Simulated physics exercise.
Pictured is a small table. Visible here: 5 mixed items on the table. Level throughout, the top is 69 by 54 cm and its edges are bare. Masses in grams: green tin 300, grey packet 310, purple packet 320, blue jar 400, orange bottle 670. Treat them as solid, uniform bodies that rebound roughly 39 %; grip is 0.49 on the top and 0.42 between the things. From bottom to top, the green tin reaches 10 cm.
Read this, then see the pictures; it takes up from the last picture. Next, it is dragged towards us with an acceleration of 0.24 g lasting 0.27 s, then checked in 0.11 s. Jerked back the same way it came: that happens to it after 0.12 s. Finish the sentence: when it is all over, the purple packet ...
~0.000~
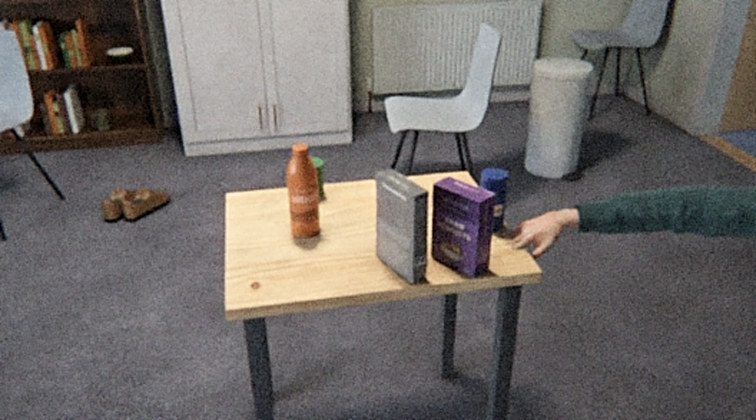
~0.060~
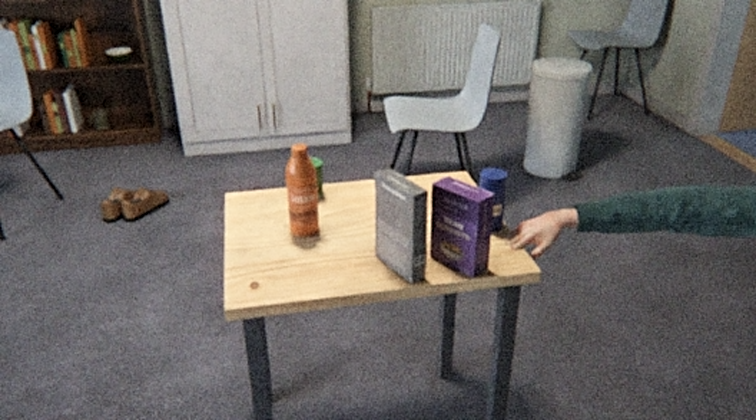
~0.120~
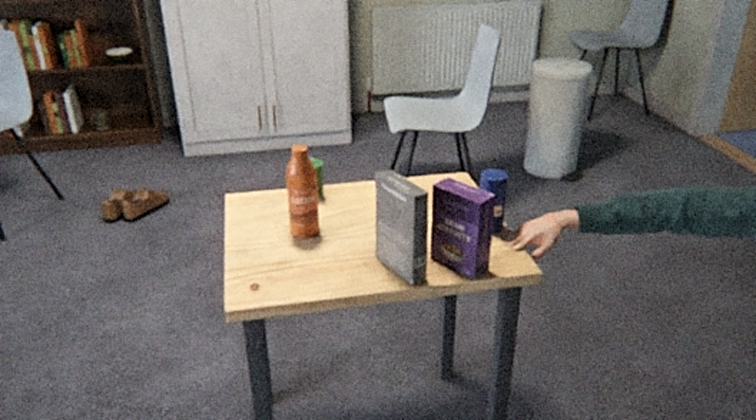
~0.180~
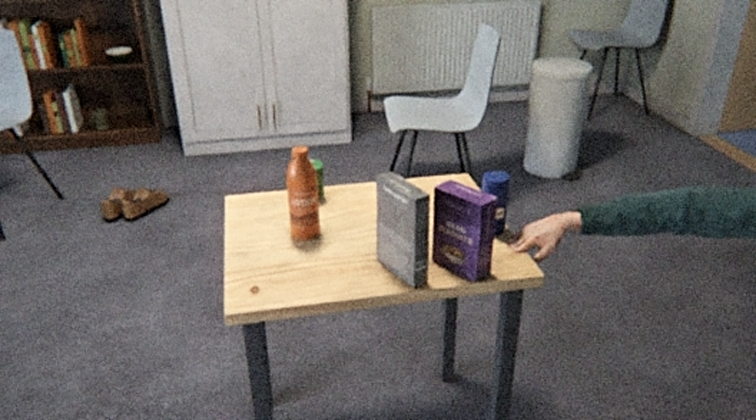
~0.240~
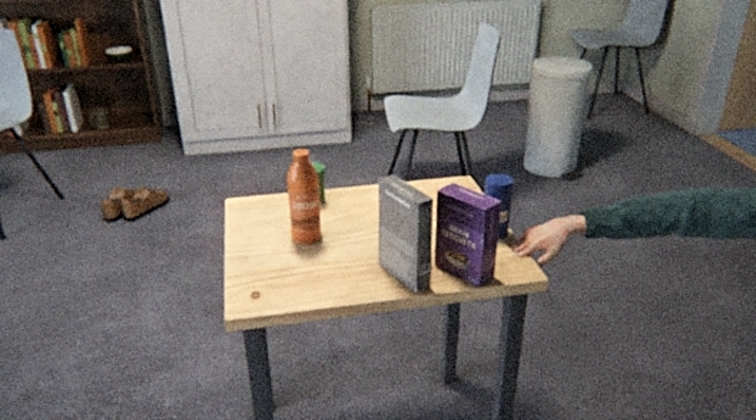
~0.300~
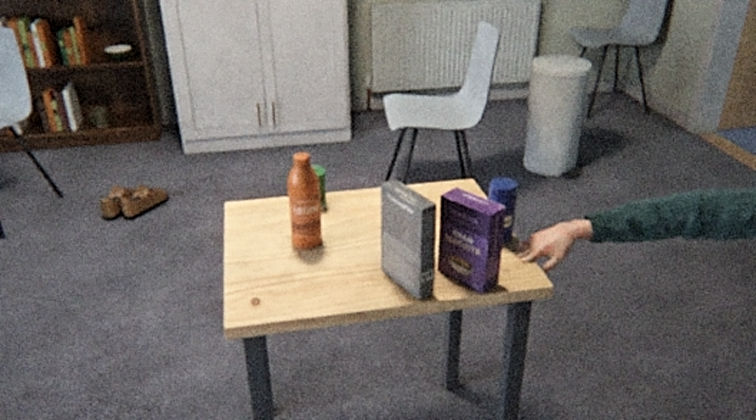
... is still standing.
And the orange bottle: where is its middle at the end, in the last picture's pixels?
I'd put it at around (310, 248).
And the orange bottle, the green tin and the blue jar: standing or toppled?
Outcome noted - the orange bottle ends up fallen, the green tin survives without falling, the blue jar ends up fallen.
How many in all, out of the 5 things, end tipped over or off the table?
It comes to 2.
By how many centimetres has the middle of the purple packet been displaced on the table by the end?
I'd say about 0 cm between start and finish.
By 0.50 s, table shifted 12 cm; orange bottle tilted 10°; blue jar tilted 9°.
By 0.90 s, orange bottle tilted 40°; blue jar tilted 7°.
By 1.10 s, orange bottle on its side; blue jar tilted 56°.
By 1.20 s, orange bottle on its side; blue jar on its side.
When it is over (1.7 s), lying over on the table, blue jar and orange bottle; the other 3 within 5 cm of the start. End places, in pixels of the last picture, purple packet near (460, 224).
